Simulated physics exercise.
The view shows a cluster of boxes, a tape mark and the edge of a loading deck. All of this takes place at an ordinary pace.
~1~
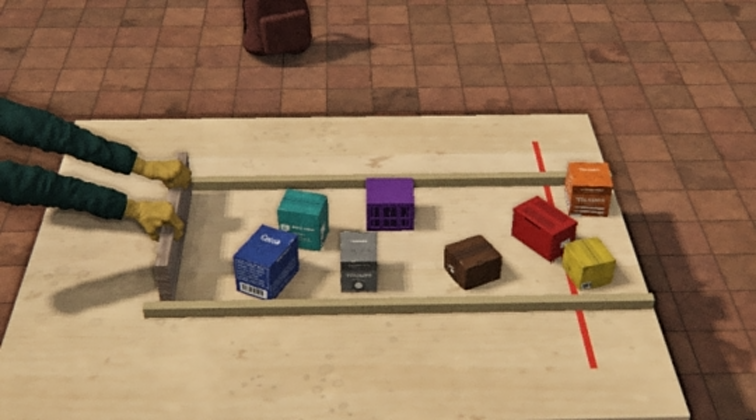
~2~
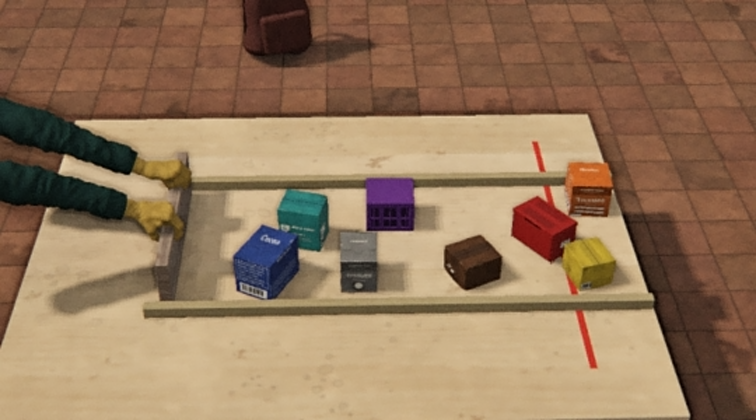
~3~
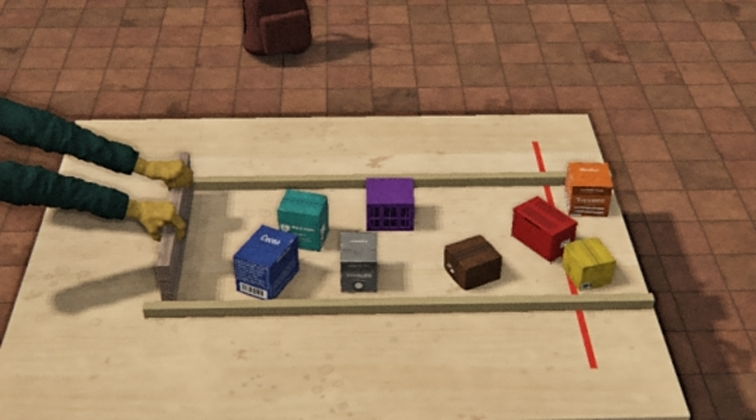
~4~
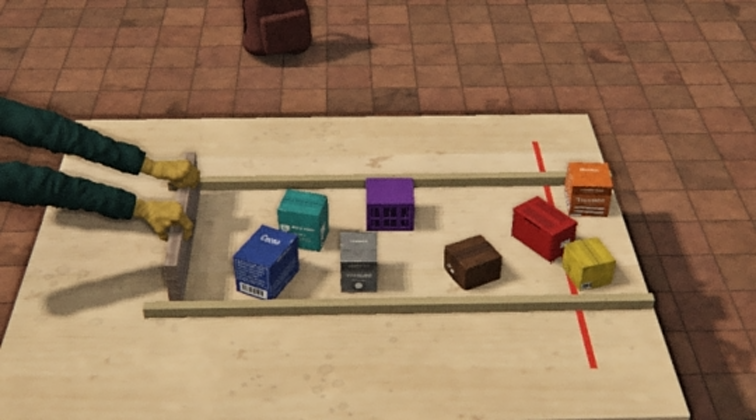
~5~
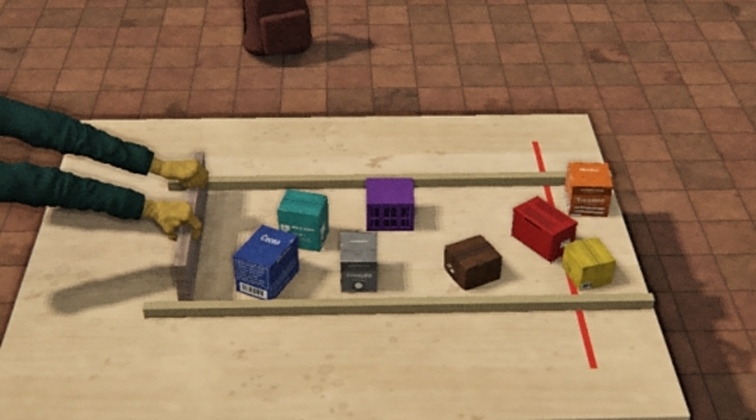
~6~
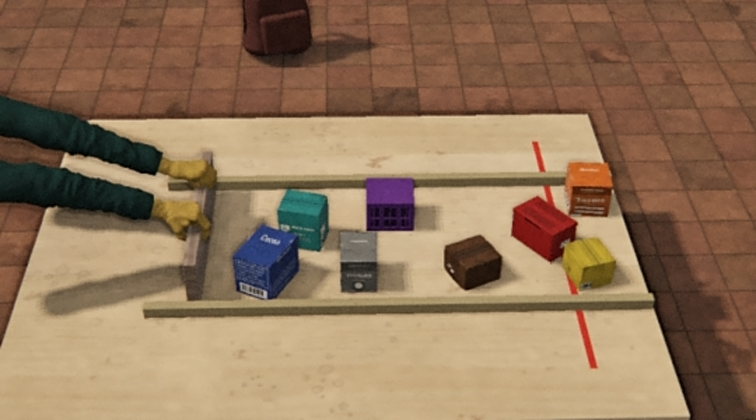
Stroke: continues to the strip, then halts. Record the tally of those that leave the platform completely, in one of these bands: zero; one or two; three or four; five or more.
The tally of those that come down is above two and below five.
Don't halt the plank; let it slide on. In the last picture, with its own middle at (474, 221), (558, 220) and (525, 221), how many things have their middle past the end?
Going through the three places, I get 0, 3 and 1.
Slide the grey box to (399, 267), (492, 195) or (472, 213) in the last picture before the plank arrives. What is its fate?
Spot by spot: It never drops; it never drops; it never drops.
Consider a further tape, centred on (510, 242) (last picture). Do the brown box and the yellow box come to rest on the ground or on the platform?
The brown box stays put and the yellow box is gone.
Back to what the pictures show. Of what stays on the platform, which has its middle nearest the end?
The orange box, it is.
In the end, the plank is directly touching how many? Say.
All in all, 3.
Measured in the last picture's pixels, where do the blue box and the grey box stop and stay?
Taking them in turn, first comes (591, 254), then (630, 257).
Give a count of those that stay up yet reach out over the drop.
Looks like 2 of them.
Early on, none off yet; orange box at rest near (588, 189); yellow box at rest near (588, 264); red tote at rest near (544, 230).
Finally, the number that fall off is three or four; lost, brown box, red tote and yellow box.
